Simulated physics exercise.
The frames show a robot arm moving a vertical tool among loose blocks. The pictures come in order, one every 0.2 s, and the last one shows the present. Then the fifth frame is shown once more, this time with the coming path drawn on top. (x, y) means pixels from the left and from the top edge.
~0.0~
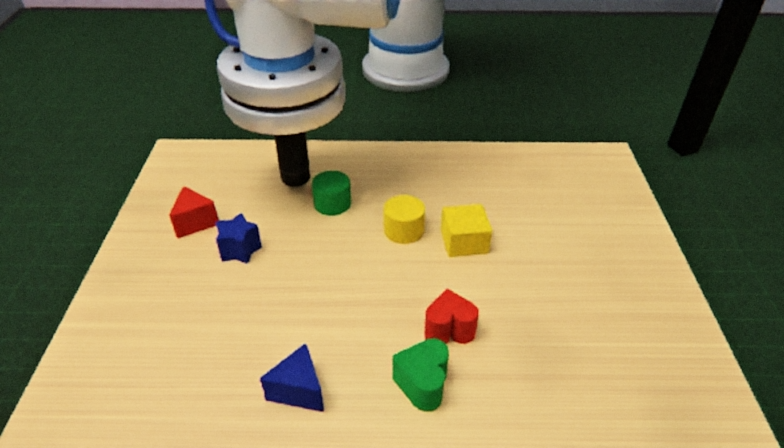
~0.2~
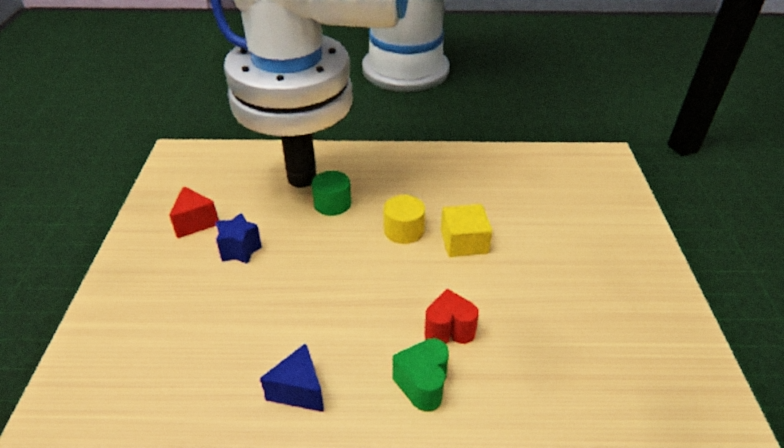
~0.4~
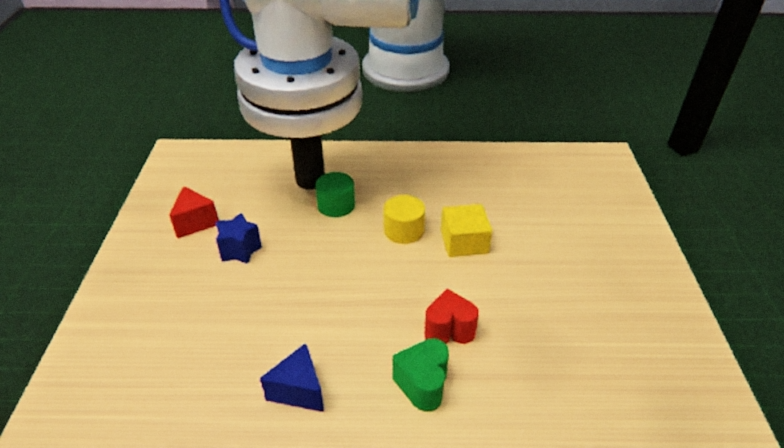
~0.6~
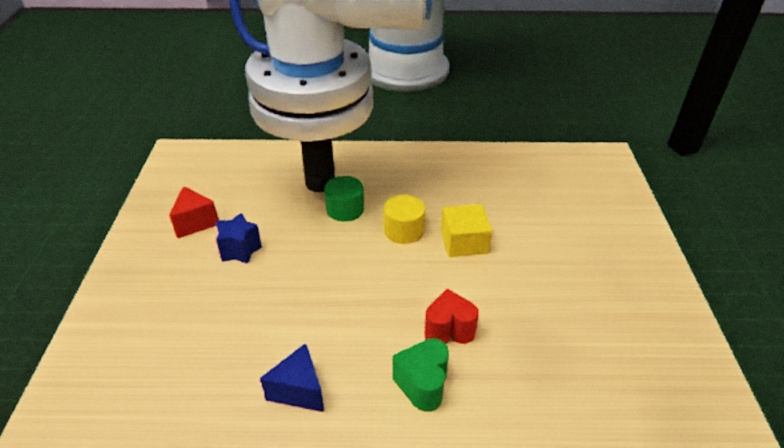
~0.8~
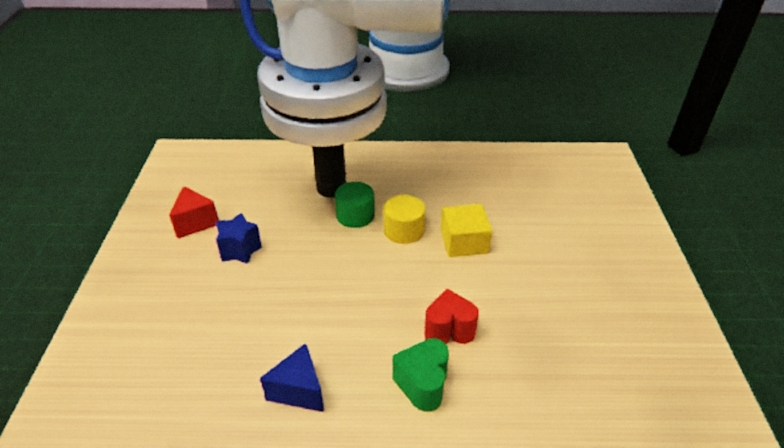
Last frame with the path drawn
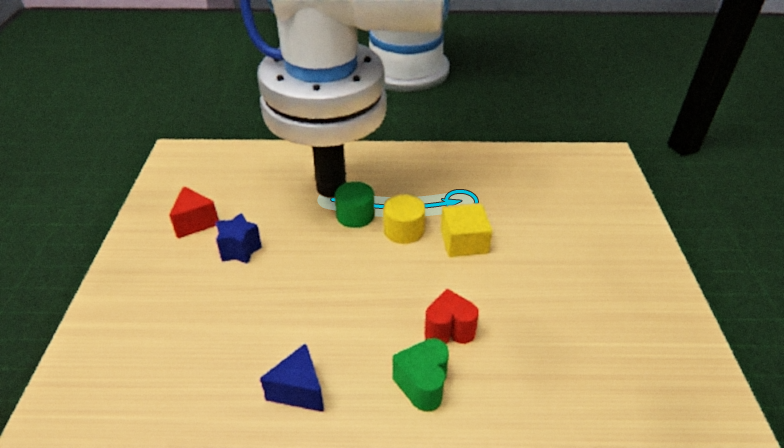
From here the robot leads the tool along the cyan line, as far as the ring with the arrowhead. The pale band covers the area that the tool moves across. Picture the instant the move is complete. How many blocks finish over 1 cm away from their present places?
Two blocks, no more.
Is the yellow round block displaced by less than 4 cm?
Yes
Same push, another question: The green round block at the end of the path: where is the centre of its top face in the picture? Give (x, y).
It should be at about (382, 207).
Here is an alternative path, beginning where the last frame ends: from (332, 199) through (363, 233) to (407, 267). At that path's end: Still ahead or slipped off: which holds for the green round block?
Looking at the end of the path, the green round block is still being driven ahead.
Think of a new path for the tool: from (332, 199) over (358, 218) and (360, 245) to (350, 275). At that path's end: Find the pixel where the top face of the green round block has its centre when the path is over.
It should be at (392, 244) by then.
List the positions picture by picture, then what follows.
In the first frame, lower end of the tool at (296, 179), tops of blocks, green round block at (331, 181), yellow round block at (404, 207), yellow square piece at (467, 218).
In the second frame, tool at (302, 180), blocks as before.
In the third frame, tool at (311, 181), green round block at (335, 182).
In the fourth frame, tool at (321, 184), green round block at (344, 187).
In the fifth frame, tool at (332, 189), green round block at (354, 192), yellow round block at (404, 207), yellow square piece at (467, 218).
The drawn path runs from (332, 199) through (397, 207) to (461, 201).
The first path, step by step. One third of the way, tool at (376, 196); green round block at (380, 206); yellow round block at (419, 216).
Two thirds of the way, tool at (421, 196); green round block at (382, 207); yellow round block at (421, 218).
At the end, tool at (463, 191); green round block at (382, 207); yellow round block at (421, 218); yellow square piece not moved.
